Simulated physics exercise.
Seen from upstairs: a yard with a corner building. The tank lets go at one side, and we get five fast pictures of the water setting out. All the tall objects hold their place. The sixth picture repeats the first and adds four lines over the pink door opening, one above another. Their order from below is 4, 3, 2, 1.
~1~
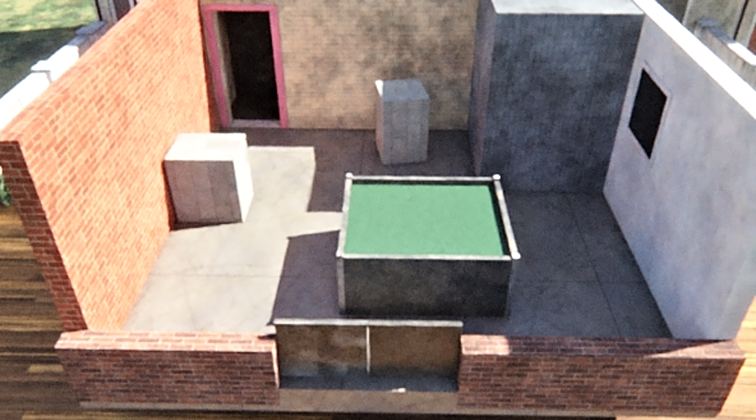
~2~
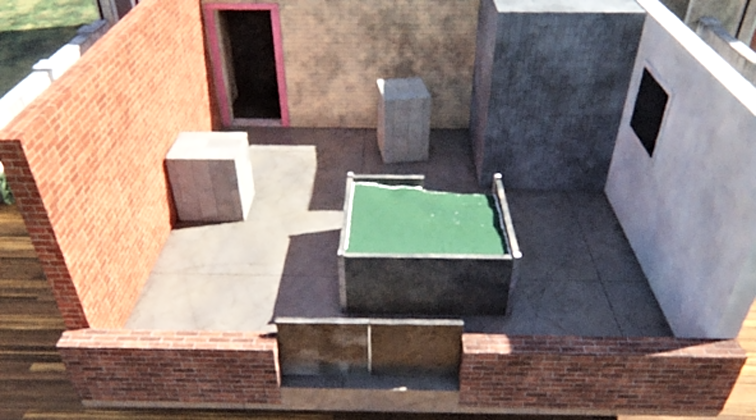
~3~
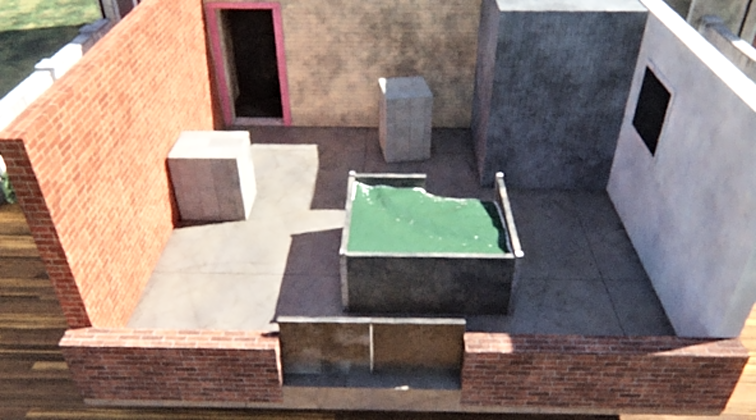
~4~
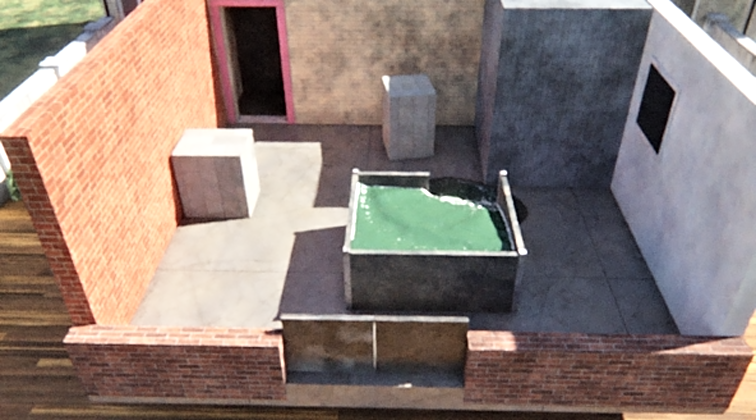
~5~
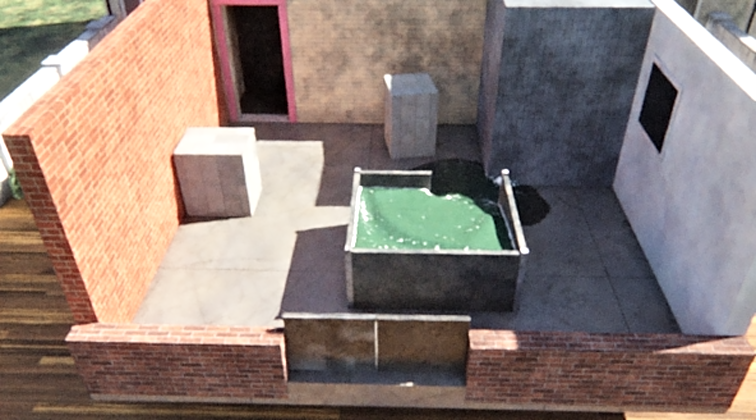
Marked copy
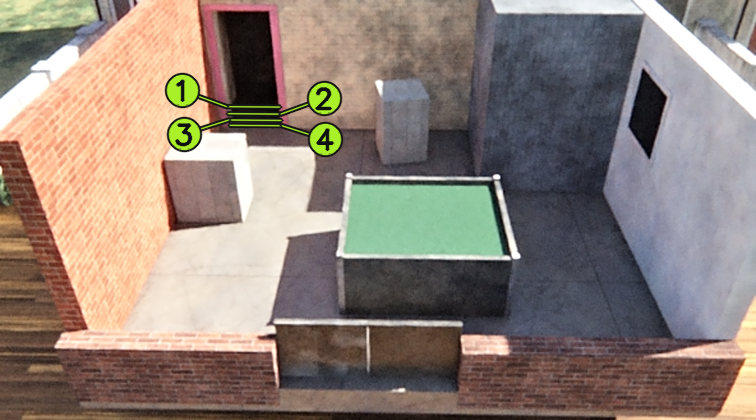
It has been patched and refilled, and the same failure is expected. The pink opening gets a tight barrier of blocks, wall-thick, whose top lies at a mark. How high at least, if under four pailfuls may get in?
Choose 3.
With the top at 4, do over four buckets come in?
Yes, that goes wrong.
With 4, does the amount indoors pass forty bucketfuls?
No, it does not.
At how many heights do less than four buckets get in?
Three.
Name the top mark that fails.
4 it is.
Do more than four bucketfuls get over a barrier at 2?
No, that is safe.
On the marked copy, 1 at (253, 106); 2 at (254, 113); 3 at (255, 120); 4 at (255, 125); from the bottom up 4, 3, 2, 1.
With 1, nothing gets over.
With 2, nothing gets over.
With 3, a splash gets over, under a bucket.
With 4, about 12 bucketfuls get in.
